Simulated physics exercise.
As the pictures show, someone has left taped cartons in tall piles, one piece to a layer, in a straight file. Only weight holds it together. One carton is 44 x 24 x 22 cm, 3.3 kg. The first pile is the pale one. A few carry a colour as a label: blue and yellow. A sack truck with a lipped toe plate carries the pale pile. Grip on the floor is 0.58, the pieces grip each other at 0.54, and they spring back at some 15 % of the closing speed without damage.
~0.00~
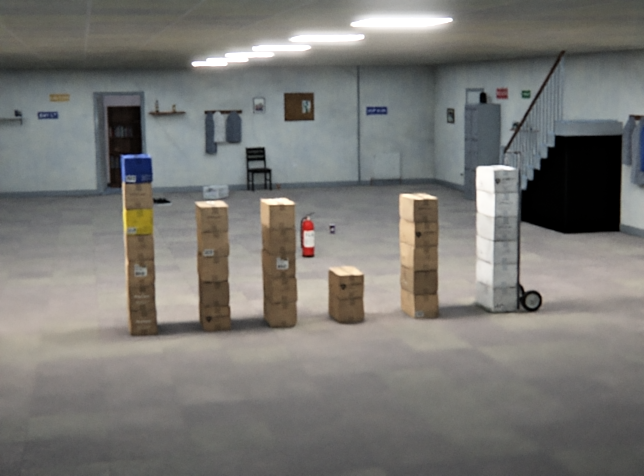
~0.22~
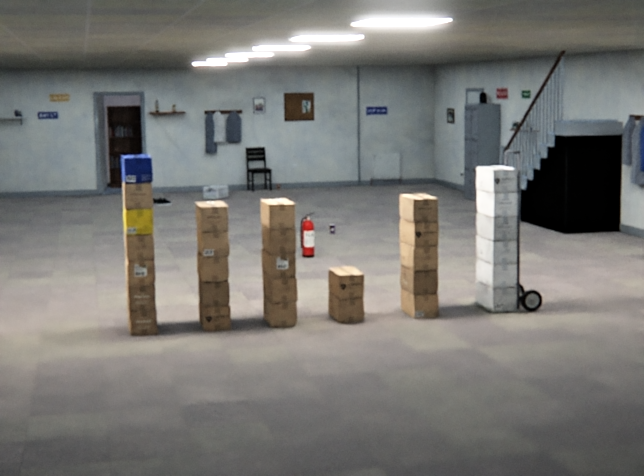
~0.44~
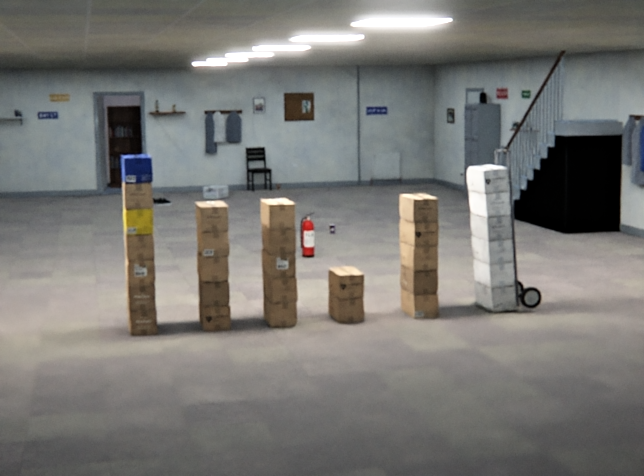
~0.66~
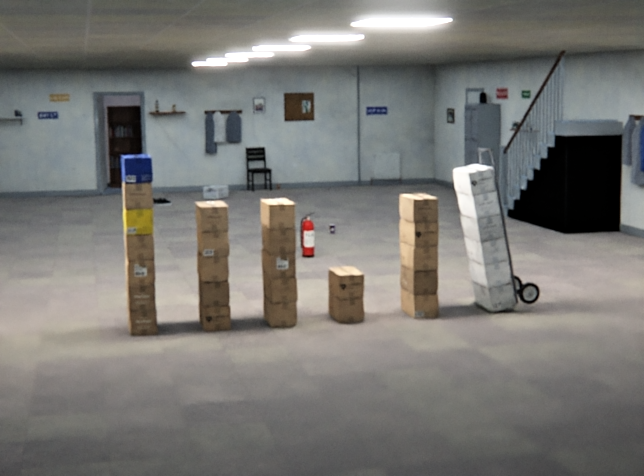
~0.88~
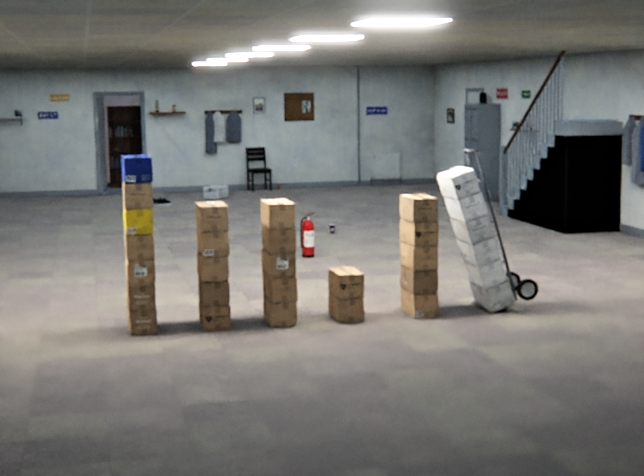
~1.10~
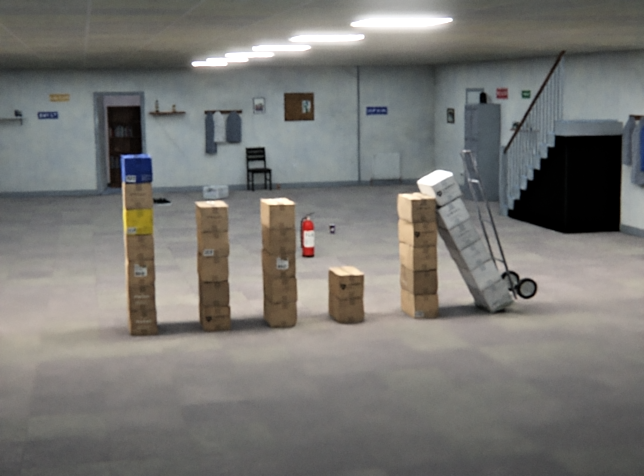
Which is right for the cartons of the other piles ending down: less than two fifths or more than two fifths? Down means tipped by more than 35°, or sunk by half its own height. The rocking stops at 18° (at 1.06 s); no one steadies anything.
The part is under two fifths.
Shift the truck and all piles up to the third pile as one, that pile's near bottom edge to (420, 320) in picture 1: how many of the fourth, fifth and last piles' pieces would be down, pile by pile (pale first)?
Then fourth 0, fifth 0, last 0.
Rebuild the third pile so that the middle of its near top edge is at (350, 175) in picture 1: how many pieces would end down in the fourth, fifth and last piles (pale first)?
Then fourth 5, fifth 4, last 7.
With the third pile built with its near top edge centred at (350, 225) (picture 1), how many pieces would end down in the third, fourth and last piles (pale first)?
In that case third 4, fourth 4, last 6.
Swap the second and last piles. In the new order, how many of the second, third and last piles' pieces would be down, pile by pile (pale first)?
In that case second 6, third 0, last 4.
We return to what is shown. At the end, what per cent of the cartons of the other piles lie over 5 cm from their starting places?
Shifted: 40 per cent.
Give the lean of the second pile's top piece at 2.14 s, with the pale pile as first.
Roughly 100° from upright.
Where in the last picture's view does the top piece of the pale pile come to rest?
Near (346, 258).
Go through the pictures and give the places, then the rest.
In the first picture (each place is the centre of the face we see best), truck frame (520, 184) 0° forward; yellow carton (140, 222); blue carton (138, 170); the others all in place.
In the second picture, truck frame (519, 184) 0° forward; yellow carton (140, 222).
In the third picture, truck frame (510, 183) 4° forward, top of the pale pile leaning 4°; blue carton (138, 170); the others all in place.
In the fourth picture, truck frame (497, 182) 11° forward, top of the pale pile leaning 11°; yellow carton (140, 222); the others all in place.
In the fifth picture, truck frame (485, 182) 16° forward, top of the pale pile leaning 18°; blue carton (138, 170); the others all in place.
In the sixth picture, truck frame (481, 183) 18° forward, top of the pale pile leaning 26°; blue carton (138, 170); yellow carton (140, 222); one has shifted.
By 1.56 s, 6 of the pale pile down; none of the 24 other cartons down, 5 disturbed.
By 2.14 s, 6 of the pale pile down; 4 of the 24 other cartons down.
When it is over (5.6 s), 6 of the pale pile down; 4 of the 24 other cartons down; yellow carton unmoved; blue carton unmoved. That is 17 per cent. In pixels of the last frame, middles, yellow carton near (138, 219), blue carton near (137, 169).
